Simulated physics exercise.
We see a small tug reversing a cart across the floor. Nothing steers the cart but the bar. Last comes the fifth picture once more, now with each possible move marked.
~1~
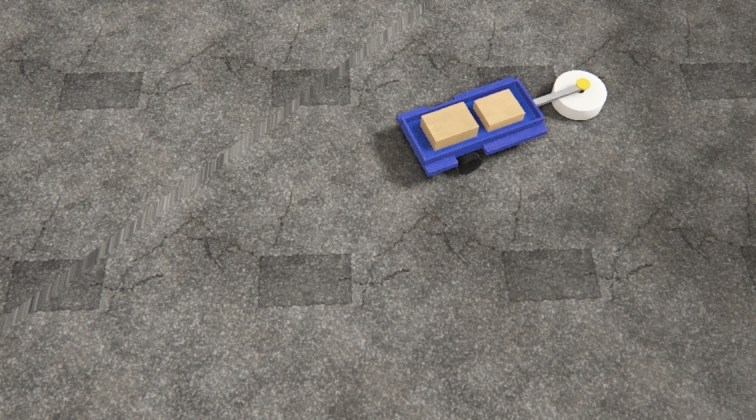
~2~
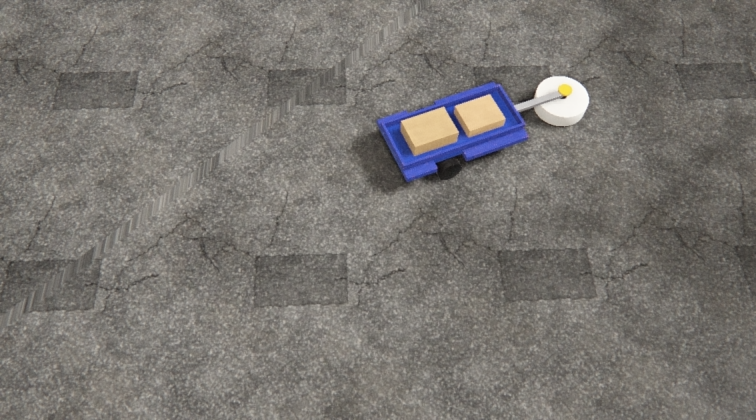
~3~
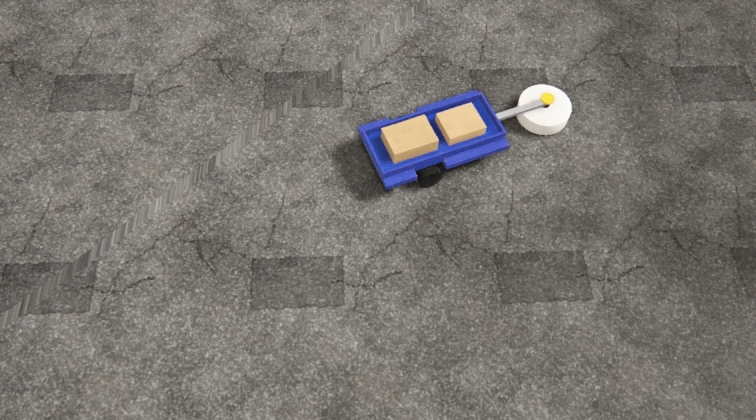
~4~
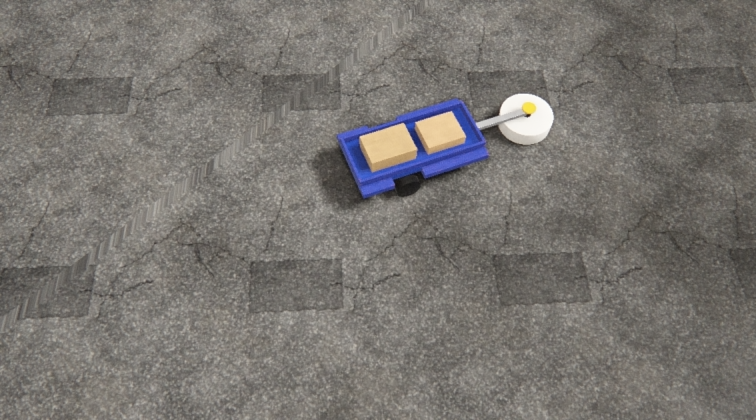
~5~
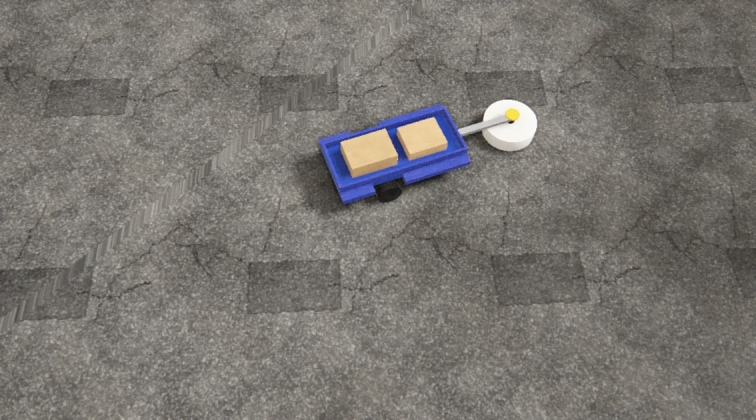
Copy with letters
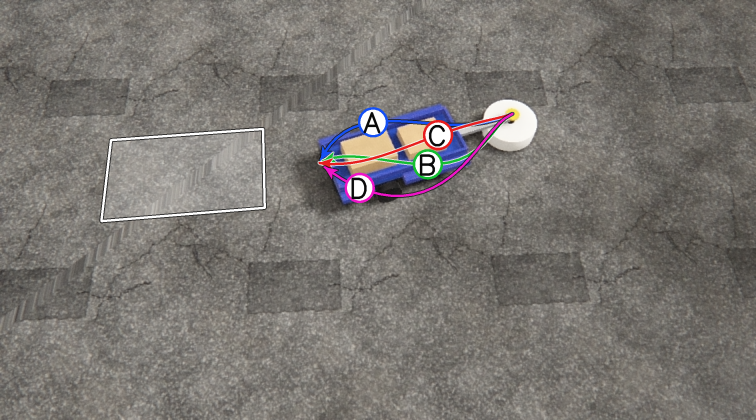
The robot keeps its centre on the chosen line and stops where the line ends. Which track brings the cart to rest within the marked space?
Route B.
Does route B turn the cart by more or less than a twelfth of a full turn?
Less than that.
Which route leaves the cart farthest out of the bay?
The widest miss is A.
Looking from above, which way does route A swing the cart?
It turns anticlockwise.
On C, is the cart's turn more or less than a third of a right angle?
It turns less than that.
On the marked copy, A from (513, 114) via (414, 122) to (321, 160); B from (513, 114) via (439, 164) to (322, 161); C from (513, 114) via (420, 142) to (319, 163); D from (513, 114) via (433, 188) to (324, 167); the bay at (186, 173).
Following B. Soon after the start, robot (463, 166), cart (332, 166).
Later, robot (385, 169), cart (251, 169).
In the end, robot (320, 172), cart (183, 175); the cart stands in the bay.
As for the rest, A leaves the cart at (207, 242), out of the bay; C leaves the cart at (190, 213), out of the bay; D leaves the cart at (190, 143), out of the bay.
